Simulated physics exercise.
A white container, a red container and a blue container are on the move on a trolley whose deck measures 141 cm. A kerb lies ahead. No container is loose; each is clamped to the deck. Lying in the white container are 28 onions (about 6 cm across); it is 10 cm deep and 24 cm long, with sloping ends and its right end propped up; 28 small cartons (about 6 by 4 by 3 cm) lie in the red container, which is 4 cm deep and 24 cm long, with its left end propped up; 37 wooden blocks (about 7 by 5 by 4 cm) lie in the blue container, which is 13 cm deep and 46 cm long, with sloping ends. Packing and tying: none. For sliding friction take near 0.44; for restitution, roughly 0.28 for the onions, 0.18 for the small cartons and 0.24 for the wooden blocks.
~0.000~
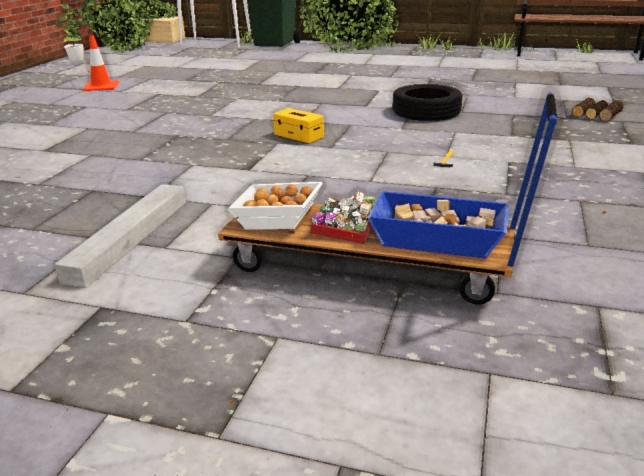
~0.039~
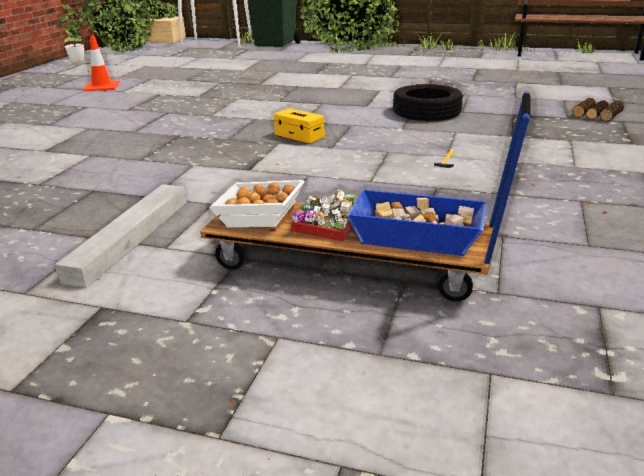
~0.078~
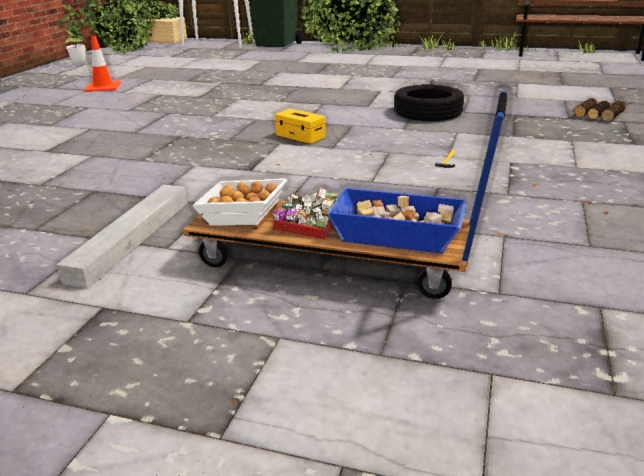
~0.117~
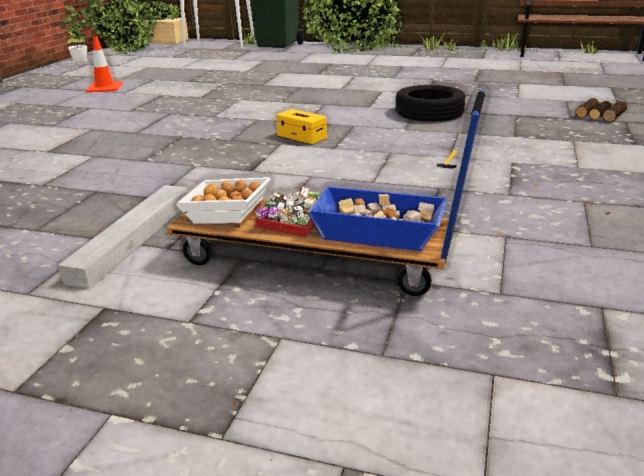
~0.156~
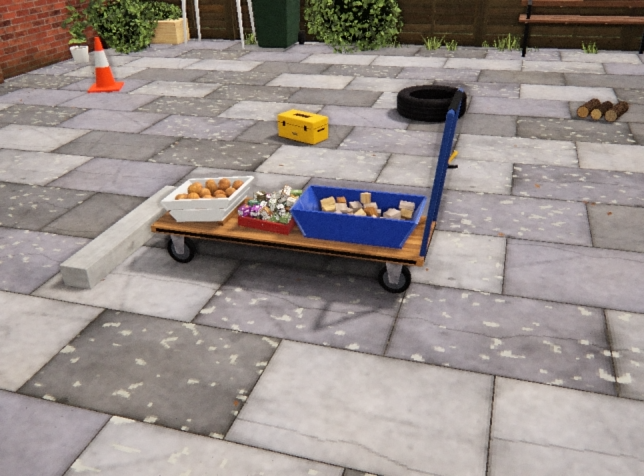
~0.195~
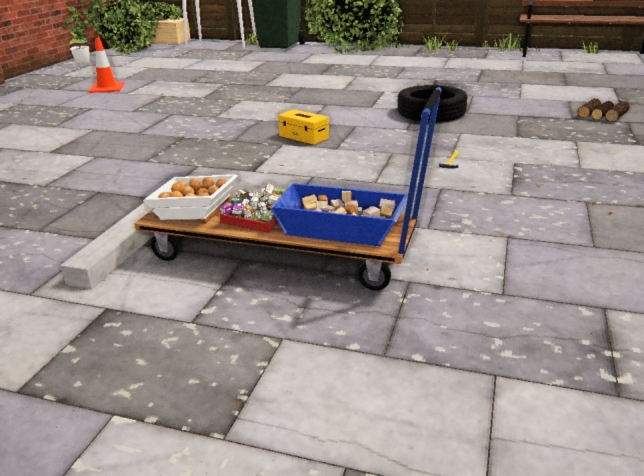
Blue-handled trolley carrying white, red and blue containers of onions, small cartons and wooden blocks rolling left across a paved yard.
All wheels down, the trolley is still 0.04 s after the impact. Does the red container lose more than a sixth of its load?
My guess is the spilled share will top a sixth.
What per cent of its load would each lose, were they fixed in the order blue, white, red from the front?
White container 20 %, red container 30 %, blue container 10 %.
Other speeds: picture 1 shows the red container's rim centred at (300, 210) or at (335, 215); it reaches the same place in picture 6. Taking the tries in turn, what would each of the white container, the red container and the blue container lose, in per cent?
For the white container it's 0 % and then 30 %, for the red container 10 % and then 30 %, and for the blue container 0 % and then 0 %.
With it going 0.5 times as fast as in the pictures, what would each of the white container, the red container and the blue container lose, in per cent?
White container 0, red container 10, blue container 0 per cent.
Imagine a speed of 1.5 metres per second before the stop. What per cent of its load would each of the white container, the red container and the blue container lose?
White container 10 %, red container 10 %, blue container 0 %.
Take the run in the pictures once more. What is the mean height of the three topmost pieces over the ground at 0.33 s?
On average they sit about 44 cm high.
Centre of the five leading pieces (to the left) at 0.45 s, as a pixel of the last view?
Close to (106, 175) in the last view.
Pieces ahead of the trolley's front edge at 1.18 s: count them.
I'd estimate close to 12 pieces.
After 0.23 s, impact.
After 0.33 s, the white container has all 28, the red container is down by 4 of 28 and the blue container has all 37.
After 0.45 s, the white container is down by 7 of 28, the red container is down by 8 of 28 and the blue container has all 37.
After 0.68 s, the white container is down by 11 of 28, the red container is down by 9 of 28 and the blue container has all 37.
Final count (at 1.18 s), the white container is down by 12 of 28, the red container is down by 10 of 28 and the blue container has all 37. Asked share, 10 of 28, 36 per cent.
